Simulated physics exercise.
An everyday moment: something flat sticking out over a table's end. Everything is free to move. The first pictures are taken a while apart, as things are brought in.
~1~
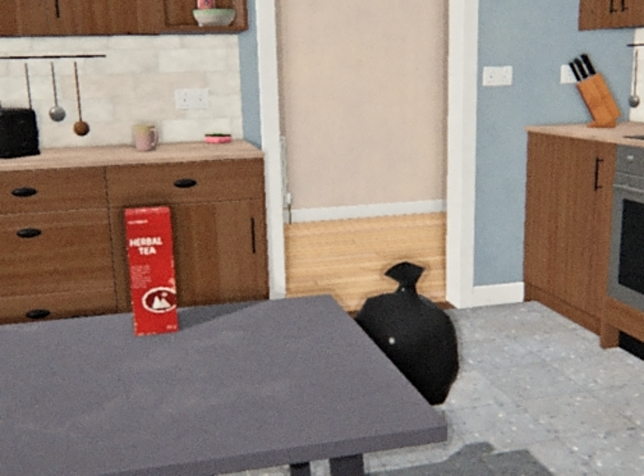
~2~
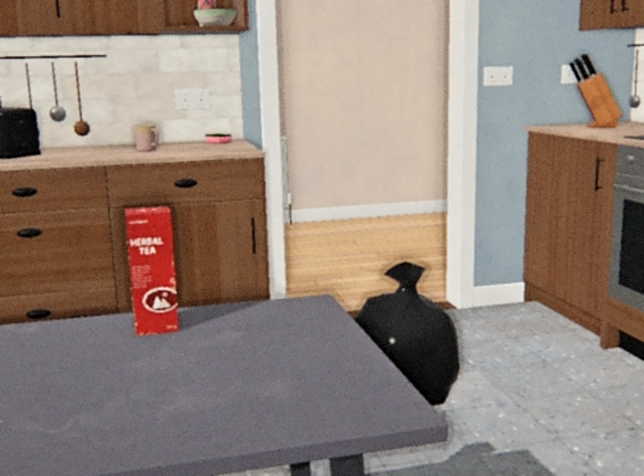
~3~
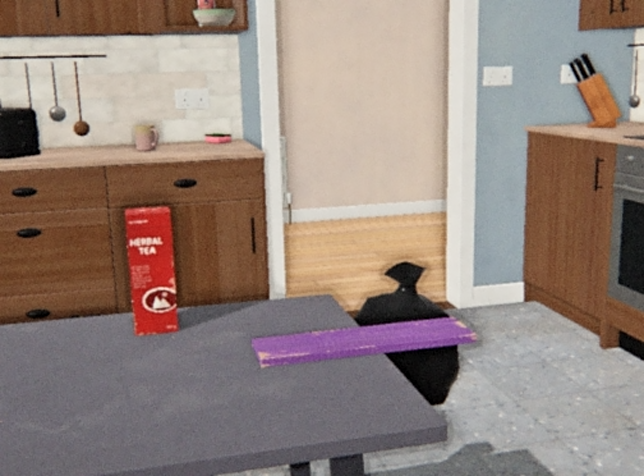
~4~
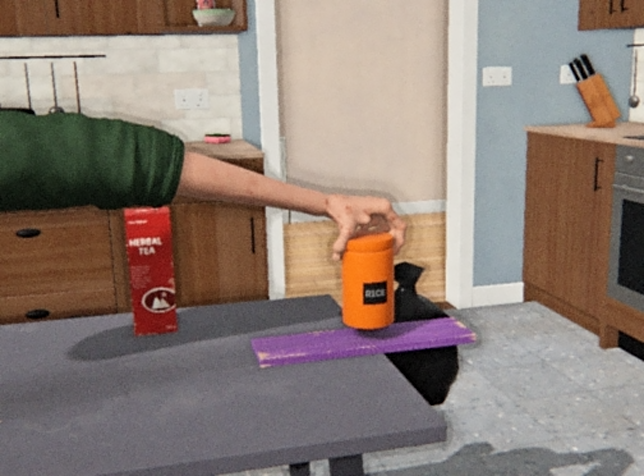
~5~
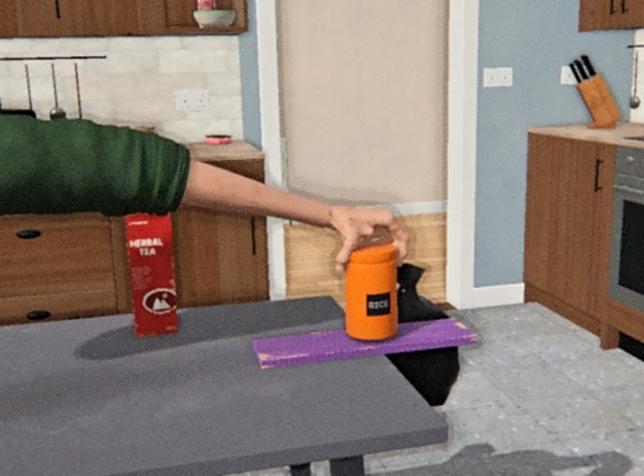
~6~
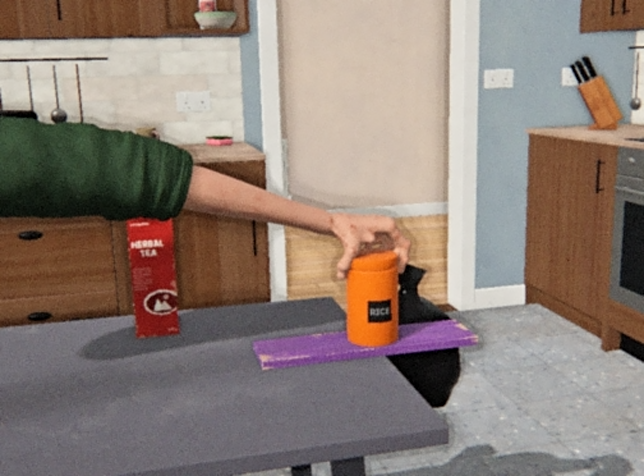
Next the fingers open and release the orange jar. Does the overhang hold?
The board stays on the table.
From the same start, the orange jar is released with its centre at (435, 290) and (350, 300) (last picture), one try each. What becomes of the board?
First try: It tips off the edge; second try: It holds.
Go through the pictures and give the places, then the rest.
The last thing is not in view yet, in the first picture.
The last thing is not in view yet, in the second picture.
The last thing is not in view yet; purple board (364, 341), in the third picture.
Still above its spot; orange jar (368, 279); purple board (364, 341), in the fourth picture.
Still above its spot; orange jar (371, 290); purple board (364, 342), in the fifth picture.
In place under the hand; orange jar (372, 297); purple board (365, 343), in the sixth picture.
Then, 0.80 s past the last view, nothing moves.
Then, 1.70 s past the last view, orange jar resting near (372, 297).
Finally, all 3 still in place. Final places as the last picture's camera would see them, orange jar near (372, 297). The board holds.
